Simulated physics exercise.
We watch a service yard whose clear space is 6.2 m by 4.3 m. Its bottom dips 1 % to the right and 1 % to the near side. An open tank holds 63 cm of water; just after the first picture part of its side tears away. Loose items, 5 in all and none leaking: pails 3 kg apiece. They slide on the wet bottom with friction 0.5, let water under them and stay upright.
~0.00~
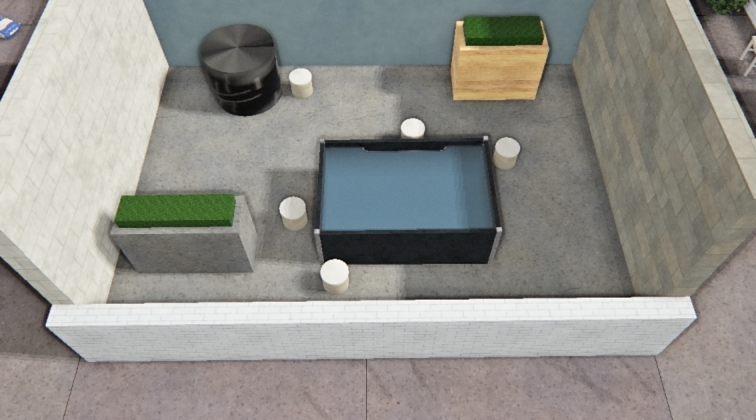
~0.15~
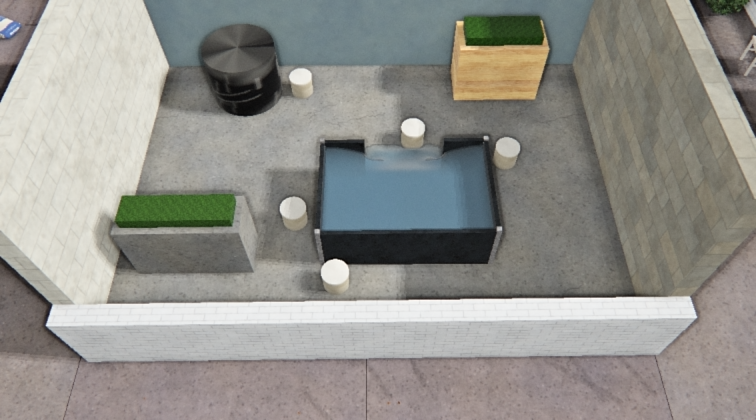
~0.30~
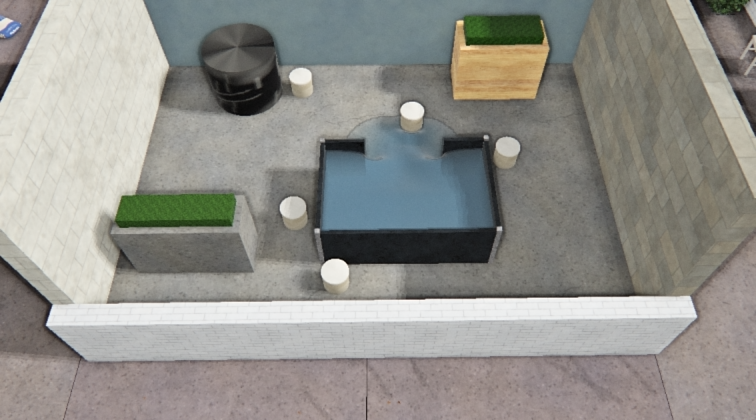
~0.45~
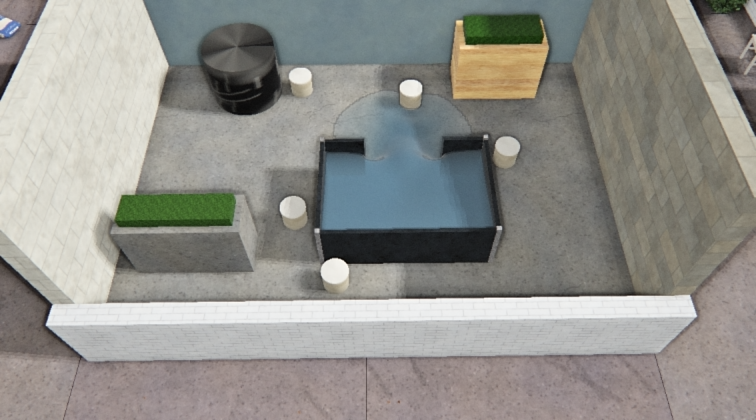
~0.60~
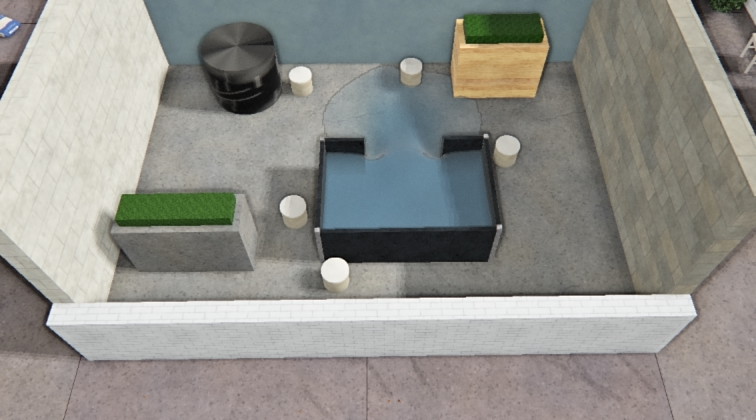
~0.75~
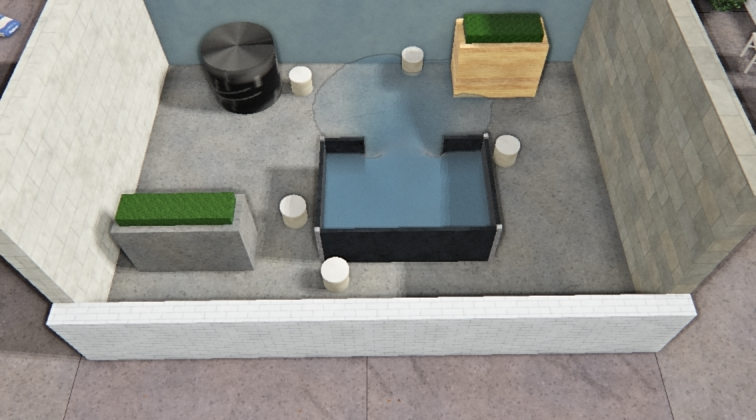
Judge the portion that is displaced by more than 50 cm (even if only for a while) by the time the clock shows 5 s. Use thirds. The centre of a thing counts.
It is one to two thirds.
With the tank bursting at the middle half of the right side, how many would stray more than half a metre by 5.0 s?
In that case 1 of them.
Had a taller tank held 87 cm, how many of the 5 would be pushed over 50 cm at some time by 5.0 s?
In that case 3 of them.
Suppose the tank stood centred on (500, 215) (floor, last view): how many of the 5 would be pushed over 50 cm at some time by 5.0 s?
In that case 3 of them.
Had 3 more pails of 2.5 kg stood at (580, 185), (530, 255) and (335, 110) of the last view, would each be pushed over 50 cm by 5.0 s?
In that order: Over, under, more.
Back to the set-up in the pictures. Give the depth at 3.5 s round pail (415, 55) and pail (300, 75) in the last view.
About 20 and 4 cm.
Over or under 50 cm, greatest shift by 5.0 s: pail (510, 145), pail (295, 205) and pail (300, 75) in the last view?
In that order: Under, more, past it.
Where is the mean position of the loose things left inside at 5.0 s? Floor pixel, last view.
At about (381, 215).
After 1.1 s 1 of 5 are over 50 cm from their spots; 1 afloat.
After 2.2 s 1 of 5 are over 50 cm from their spots; 2 afloat.
After 3.5 s 2 of 5 are over 50 cm from their spots; 1 afloat.
After 5.0 s 3 of 5 are over 50 cm from their spots, and 3 have been at some point; 3 afloat.
